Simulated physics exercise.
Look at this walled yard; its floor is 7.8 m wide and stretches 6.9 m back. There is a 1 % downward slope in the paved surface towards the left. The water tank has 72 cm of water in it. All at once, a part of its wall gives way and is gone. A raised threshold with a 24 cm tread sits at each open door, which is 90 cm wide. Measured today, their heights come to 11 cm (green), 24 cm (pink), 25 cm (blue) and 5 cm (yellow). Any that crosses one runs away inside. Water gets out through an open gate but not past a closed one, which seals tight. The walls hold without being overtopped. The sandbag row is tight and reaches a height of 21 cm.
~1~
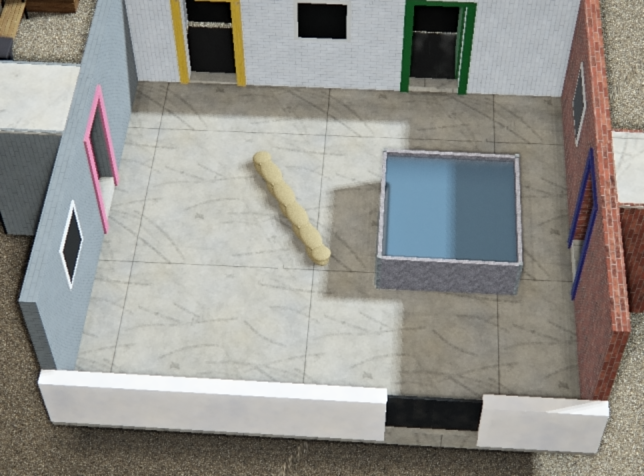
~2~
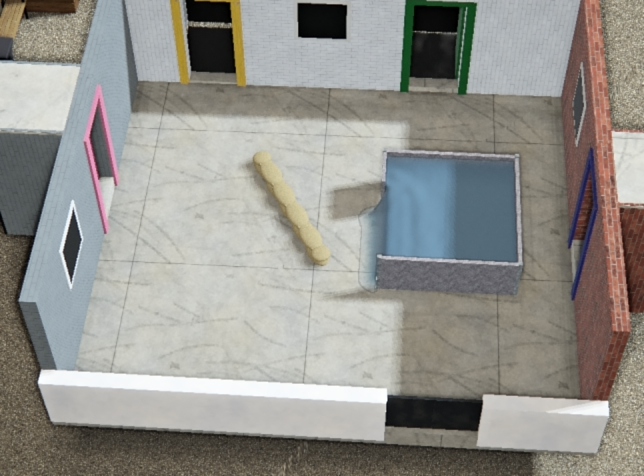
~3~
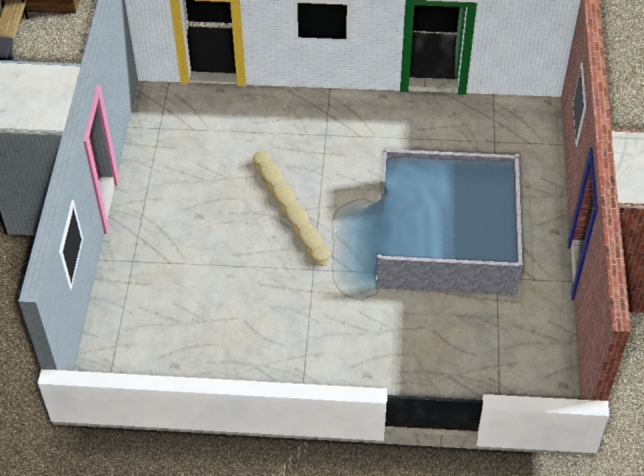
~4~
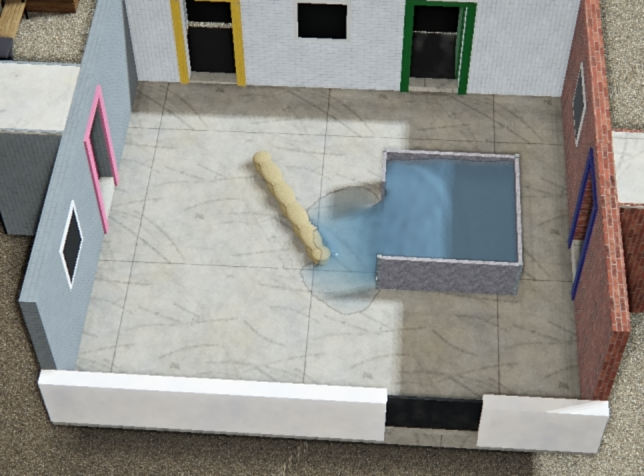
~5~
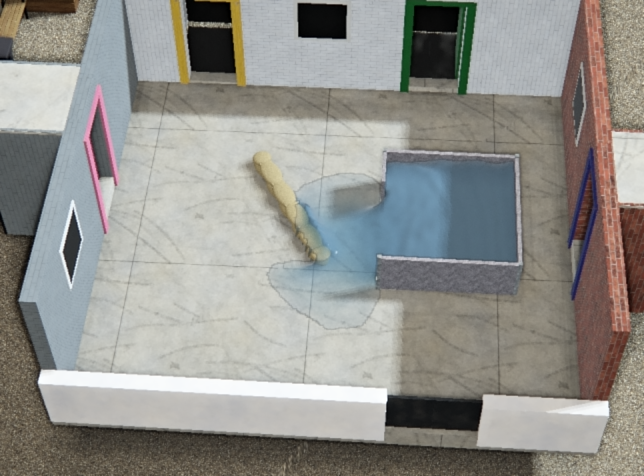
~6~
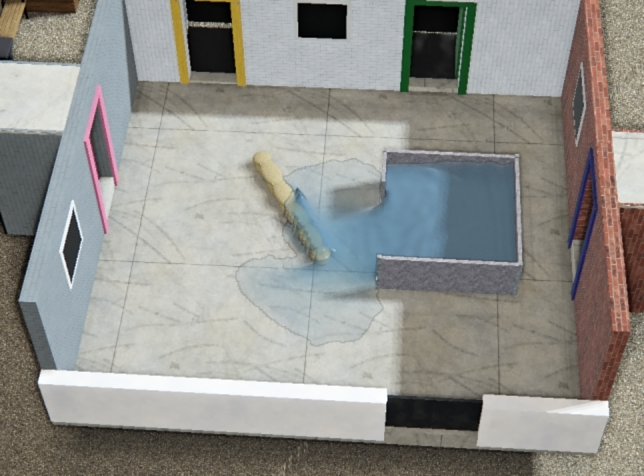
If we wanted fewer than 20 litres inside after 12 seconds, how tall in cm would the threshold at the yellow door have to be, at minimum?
It would need to be around 8.5 cm tall.
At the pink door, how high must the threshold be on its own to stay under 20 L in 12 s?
At the pink door you'd want roughly 12.0 cm.
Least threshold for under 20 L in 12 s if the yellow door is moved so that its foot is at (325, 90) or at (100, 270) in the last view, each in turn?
About 16 cm for the first and 15 cm for the second.
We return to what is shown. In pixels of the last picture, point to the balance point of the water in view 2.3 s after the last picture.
(300, 244), roughly.
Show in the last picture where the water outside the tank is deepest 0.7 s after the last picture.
Look close to (329, 253).
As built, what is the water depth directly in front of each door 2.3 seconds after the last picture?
Lab note, cm: Green 2; pink 16; blue 0; yellow 9.
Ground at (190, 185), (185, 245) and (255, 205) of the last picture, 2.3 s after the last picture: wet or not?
Status: Submerged / submerged / submerged.
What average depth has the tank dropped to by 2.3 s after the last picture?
Near 26 cm, averaged.
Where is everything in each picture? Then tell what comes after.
In the first frame, still water, 72 cm deep, in the water tank at (450, 208); the yellow door at (210, 44) is dry.
In the second frame, the front is at (363, 218), 0.3 m from the gap at (382, 237); 0.4 m2 of floor is wet, 72 cm left at the back.
In the third frame, the front is at (337, 236), 0.8 m from the gap at (382, 240); 1.2 m2 of floor is wet, 72 cm left at the back.
In the fourth frame, water pours out at (382, 240) and has run 1.3 m, to (307, 218); about 13 cm deep outside, 72 cm at the back.
In the fifth frame, water pours out at (382, 241) and has run 1.7 m, to (275, 280); about 8 cm deep outside, 66 cm at the back.
In the sixth frame, the gap is at (382, 241), the front 2.3 m out at (242, 278); the back of the water tank holds 60 cm; the yellow door at (210, 44), 4.9 m from the gap, is still 2.8 m from the nearest water.
Then, 0.7 s after the last picture water covers 30 % of the floor, deepest (51 cm) near (329, 253); it has not reached the yellow door.
Then, 2.3 s after the last picture water covers 60 % of the floor, deepest (38 cm) near (69, 401); 9 cm at the yellow door, 10 litres in over its 5 cm threshold.
Then, 11.3 s after the last picture water covers 95 % of the floor, deepest (16 cm) near (69, 401); 8 cm at the yellow door, 83 litres in over its 5 cm threshold.
At the yellow door as built, the water peaked near 11 cm, 7.7 s after the last picture.
With a threshold of 7 cm, 41 litres would have come in within the 12 s; with 10 cm, 9 litres. So under 20 litres takes about 8.5 cm.
